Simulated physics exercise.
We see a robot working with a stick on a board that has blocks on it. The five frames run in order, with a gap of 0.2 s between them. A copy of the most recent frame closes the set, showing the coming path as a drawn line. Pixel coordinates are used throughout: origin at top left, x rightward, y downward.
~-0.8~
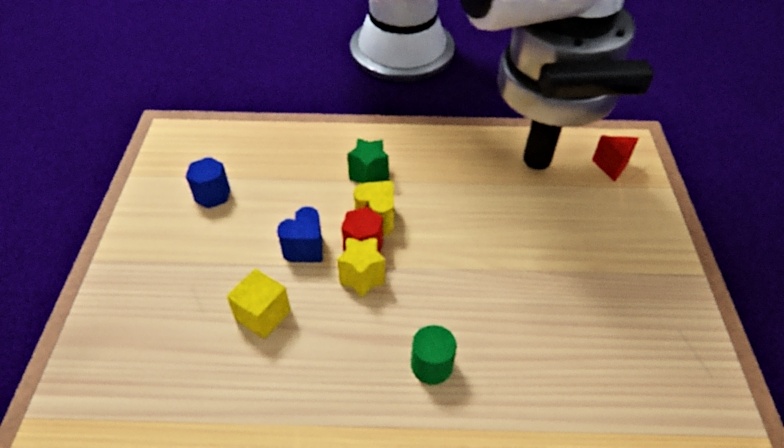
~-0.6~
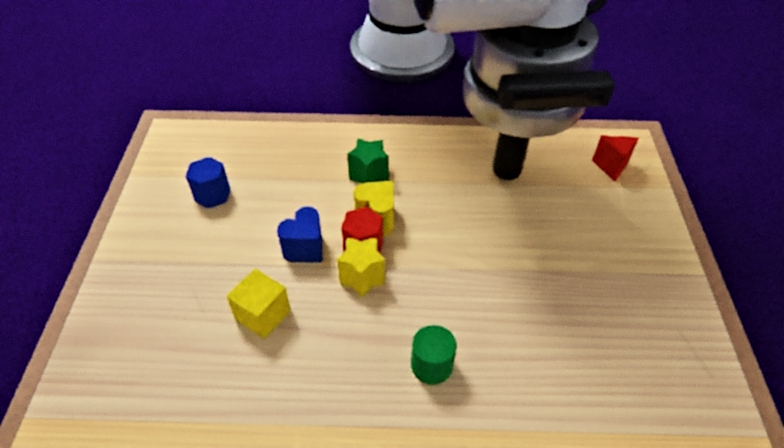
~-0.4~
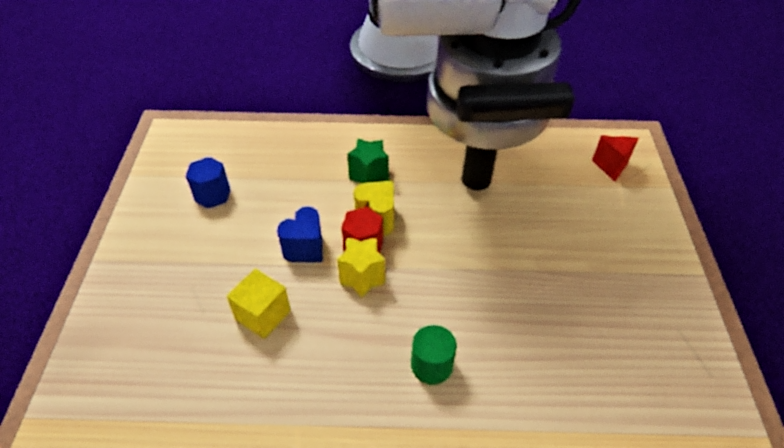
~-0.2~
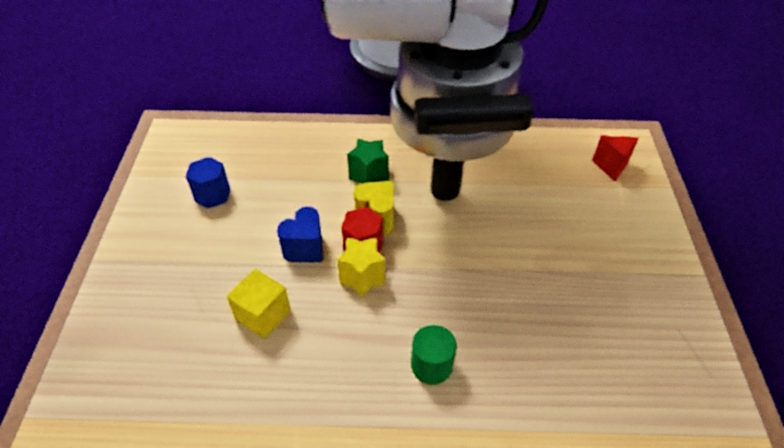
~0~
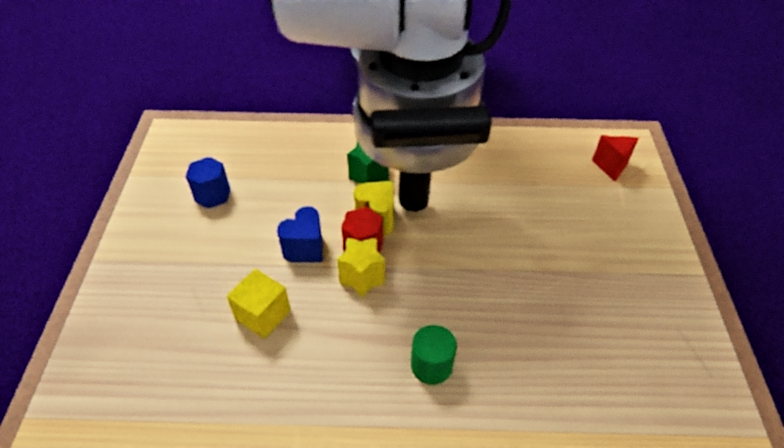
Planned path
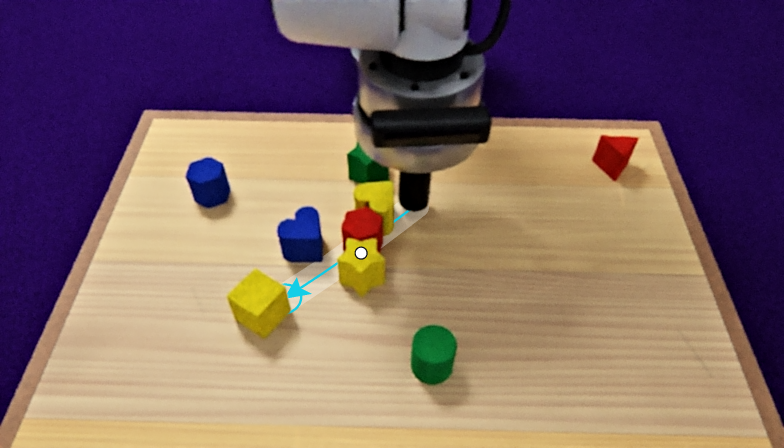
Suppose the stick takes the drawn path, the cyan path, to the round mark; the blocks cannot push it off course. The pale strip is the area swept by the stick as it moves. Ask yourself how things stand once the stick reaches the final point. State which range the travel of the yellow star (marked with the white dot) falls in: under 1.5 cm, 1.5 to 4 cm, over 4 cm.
It shifts 1.5 to 4 cm.
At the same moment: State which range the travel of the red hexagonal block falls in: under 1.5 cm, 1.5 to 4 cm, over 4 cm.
It ends farther than 4 cm from its spot.
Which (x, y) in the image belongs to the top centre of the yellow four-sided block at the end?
Close to (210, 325).
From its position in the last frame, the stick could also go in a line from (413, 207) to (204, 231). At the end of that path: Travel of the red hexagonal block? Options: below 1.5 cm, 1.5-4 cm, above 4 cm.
It is going to finish 1.5 to 4 cm from where it is now.
The drawn path runs from (413, 207) to (284, 299); the dot is on the yellow star.
What follows on the original path. One third of the way, stick at (374, 230); yellow star at (359, 258), turned 15° anticlockwise; red hexagonal block at (342, 229), turned 35° anticlockwise; yellow heart at (345, 197), turned 20° clockwise.
Two thirds of the way, stick at (331, 261); yellow star at (353, 270), turned 75° anticlockwise; red hexagonal block at (299, 262), turned 50° anticlockwise; yellow heart at (342, 197), turned 35° clockwise.
At the end, stick at (282, 293); yellow four-sided block at (210, 325); yellow star at (353, 271), turned 80° anticlockwise; red hexagonal block at (247, 299), turned 60° anticlockwise; yellow heart at (342, 197), turned 35° clockwise.
